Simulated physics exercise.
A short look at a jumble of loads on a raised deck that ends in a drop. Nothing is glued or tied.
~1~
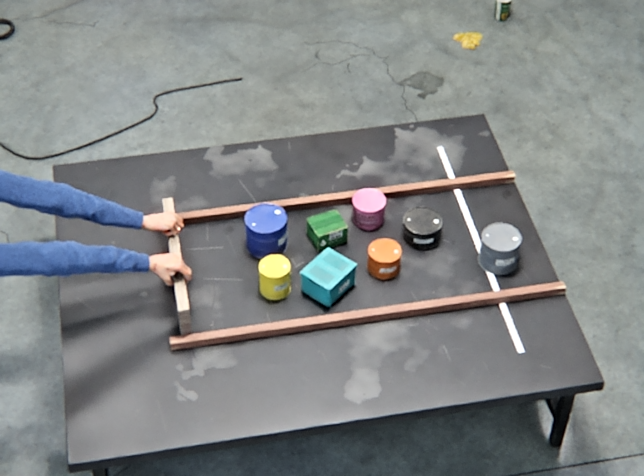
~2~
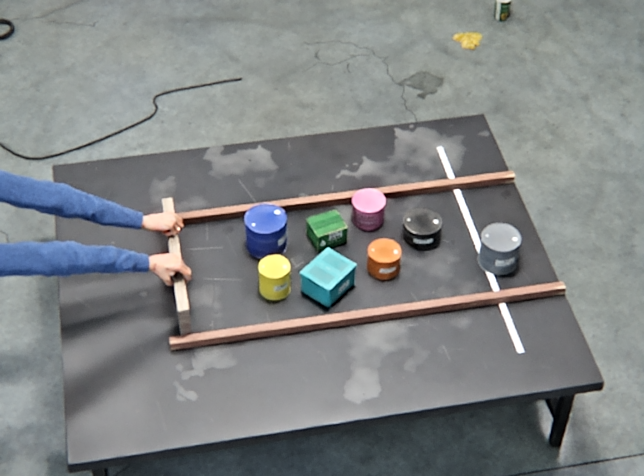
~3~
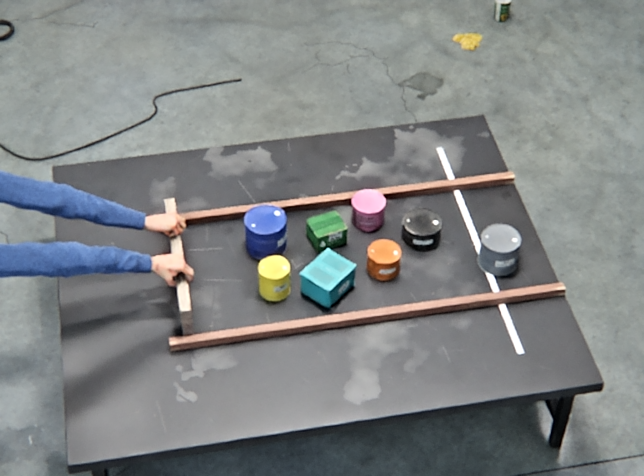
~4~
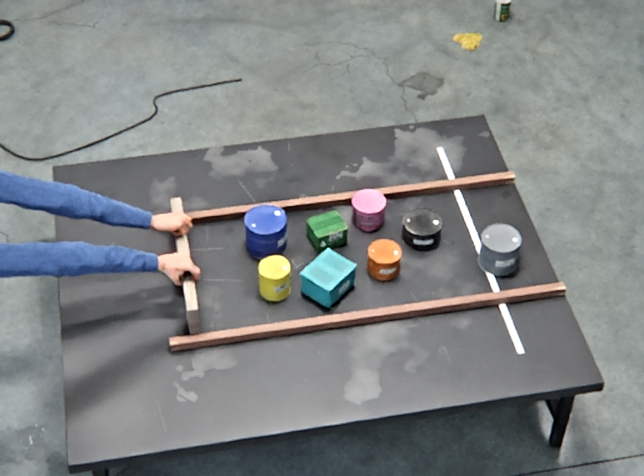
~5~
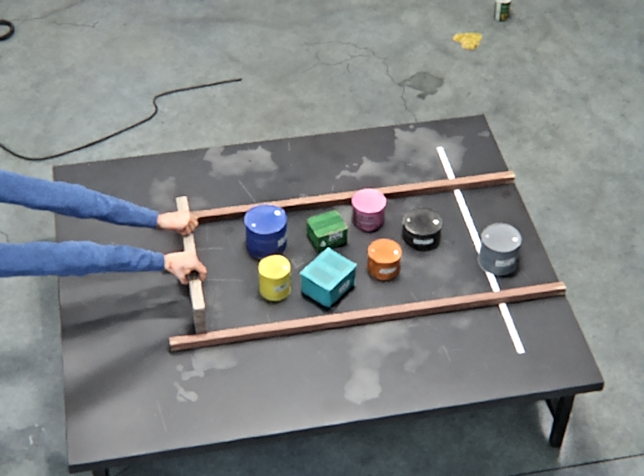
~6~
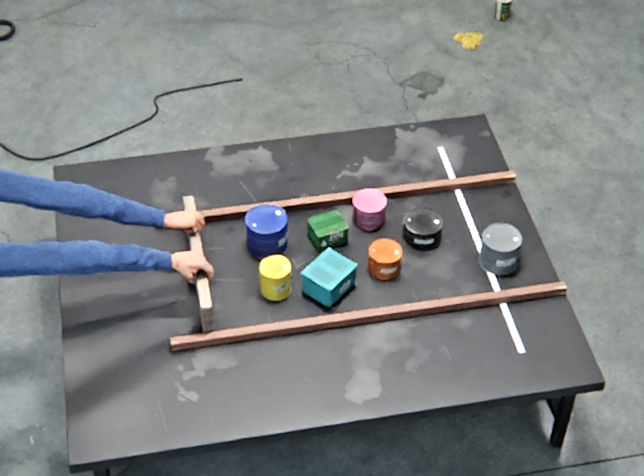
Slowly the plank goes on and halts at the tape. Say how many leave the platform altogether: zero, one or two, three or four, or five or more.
In the end the number that fall off is one or two.
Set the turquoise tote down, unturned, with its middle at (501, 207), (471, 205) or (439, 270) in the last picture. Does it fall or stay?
In that order, it comes down; falls; remains up.
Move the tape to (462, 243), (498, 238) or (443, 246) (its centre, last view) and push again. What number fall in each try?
In that order 1, 4 and 0.
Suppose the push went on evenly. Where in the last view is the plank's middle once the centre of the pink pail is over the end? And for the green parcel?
For the pink pail at (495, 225), for the green parcel at (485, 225).
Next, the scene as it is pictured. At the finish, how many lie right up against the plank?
It touches 3.
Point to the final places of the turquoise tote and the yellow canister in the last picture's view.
The turquoise tote stops around (520, 263); the yellow canister around (497, 239).
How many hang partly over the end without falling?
1 of them.
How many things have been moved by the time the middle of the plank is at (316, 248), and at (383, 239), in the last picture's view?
By then 5, and 7.
A little later, none off yet; grey canister at rest near (500, 249); black canister at rest near (423, 228); orange canister at rest near (385, 259).
Next, none off yet; grey canister at rest near (500, 249); black canister shifted about its own width near (447, 229); orange canister shifted about its own width near (408, 251).
Later still, none off yet; grey canister shifted a little near (511, 251); black canister shifted well along near (513, 225); orange canister shifted well along near (476, 242).
When it is over, the number that fall off is one or two; down, black canister and grey canister.
